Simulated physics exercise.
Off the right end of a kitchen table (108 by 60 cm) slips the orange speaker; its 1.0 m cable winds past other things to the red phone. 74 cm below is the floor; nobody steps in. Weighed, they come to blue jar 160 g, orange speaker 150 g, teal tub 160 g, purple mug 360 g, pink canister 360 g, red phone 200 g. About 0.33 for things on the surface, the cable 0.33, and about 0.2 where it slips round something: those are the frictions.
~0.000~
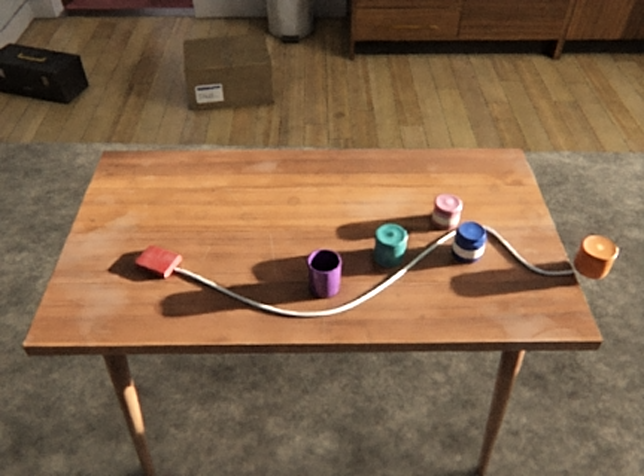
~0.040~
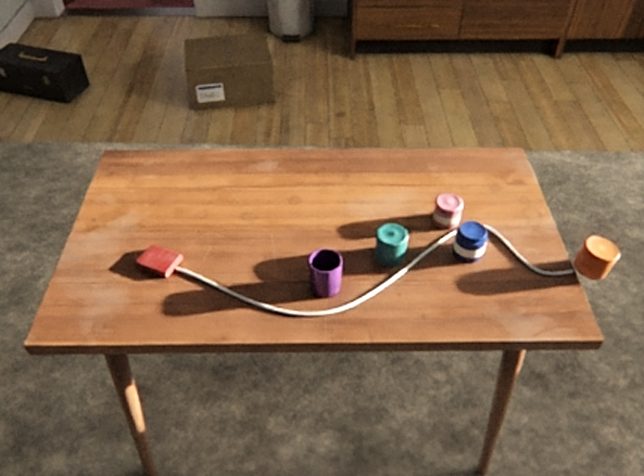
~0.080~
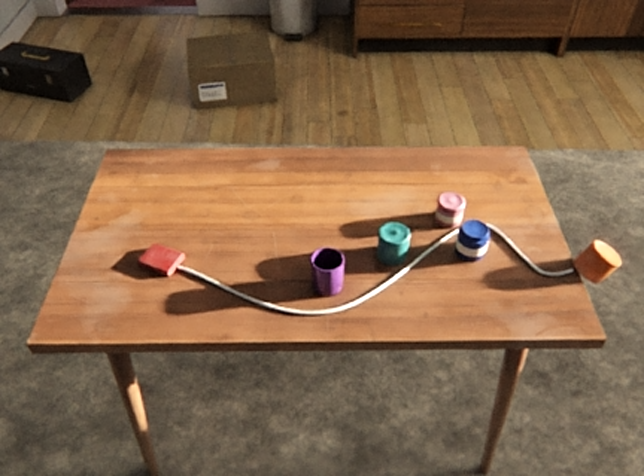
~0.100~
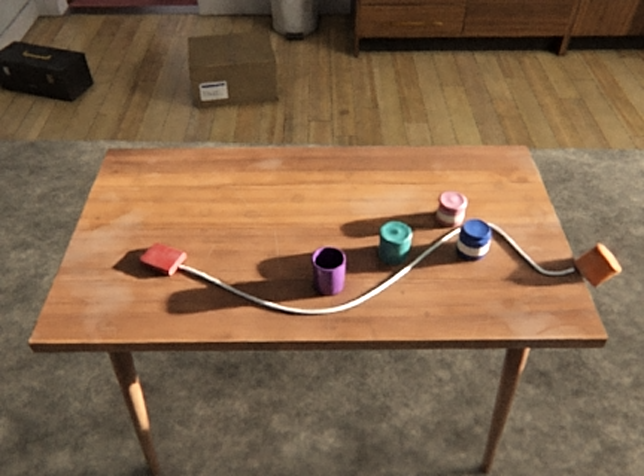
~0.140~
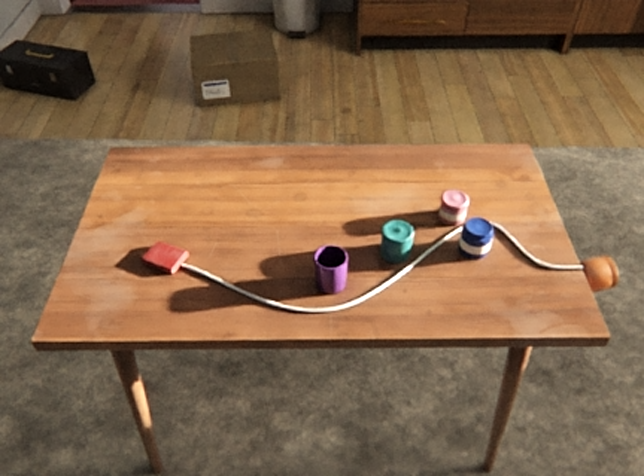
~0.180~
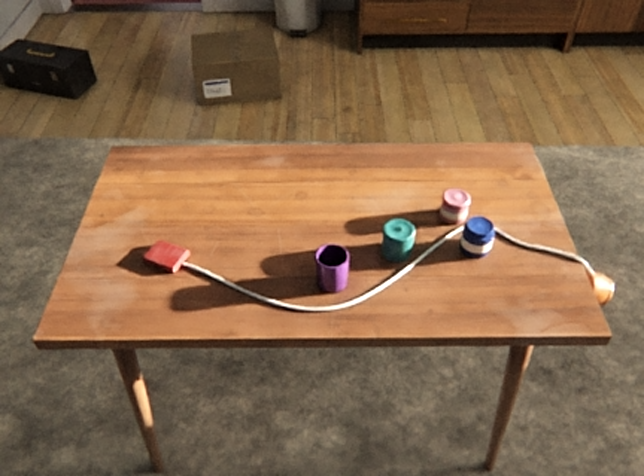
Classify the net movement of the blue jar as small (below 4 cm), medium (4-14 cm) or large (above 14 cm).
Medium.
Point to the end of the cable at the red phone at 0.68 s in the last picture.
Roughly (221, 268).
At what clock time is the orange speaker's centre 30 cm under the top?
Close to 0.85 s.
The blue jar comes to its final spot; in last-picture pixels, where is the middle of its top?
Somewhere around (495, 249) is where it ends up.
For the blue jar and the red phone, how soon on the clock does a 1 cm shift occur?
The blue jar at 0.28 seconds and the red phone at 0.30 seconds.
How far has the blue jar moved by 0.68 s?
Blue jar: Roughly 8 cm.
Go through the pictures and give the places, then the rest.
Blue jar (472, 230); cable runs through (528, 265) (395, 277) (307, 315) (219, 288), in the first picture.
Orange speaker (601, 248); cable runs through (528, 265) (396, 276) (221, 288), in the second picture.
Orange speaker (597, 262); cable runs through (530, 264) (399, 275) (223, 286), in the third picture.
Orange speaker (597, 265); cable runs through (532, 263) (400, 274) (224, 286), in the fourth picture.
Orange speaker (596, 275); cable runs through (536, 261) (402, 273) (226, 284), in the fifth picture.
Blue jar (480, 225); cable runs through (556, 252) (403, 272) (315, 310) (228, 283), in the sixth picture.
At 0.4 s, the cable's tail end at (206, 264); blue jar 6 cm off its start, orange speaker over the edge, red phone 5 cm off its start.
At 0.7 s, the cable's tail end at (221, 268); blue jar 7 cm off its start, orange speaker over the edge, red phone 8 cm off its start.
At 0.9 s, the cable's tail end at (233, 271); blue jar 7 cm off its start at (495, 249), red phone 11 cm off its start at (214, 263), orange speaker over the edge.
At 1.2 s, the cable's tail end at (246, 274); blue jar 7 cm off its start, red phone 14 cm off its start, orange speaker over the edge.
At 2.4 s, the cable's tail end at (255, 276); blue jar 7 cm off its start at (495, 249), red phone 16 cm off its start at (236, 268), orange speaker over the edge.
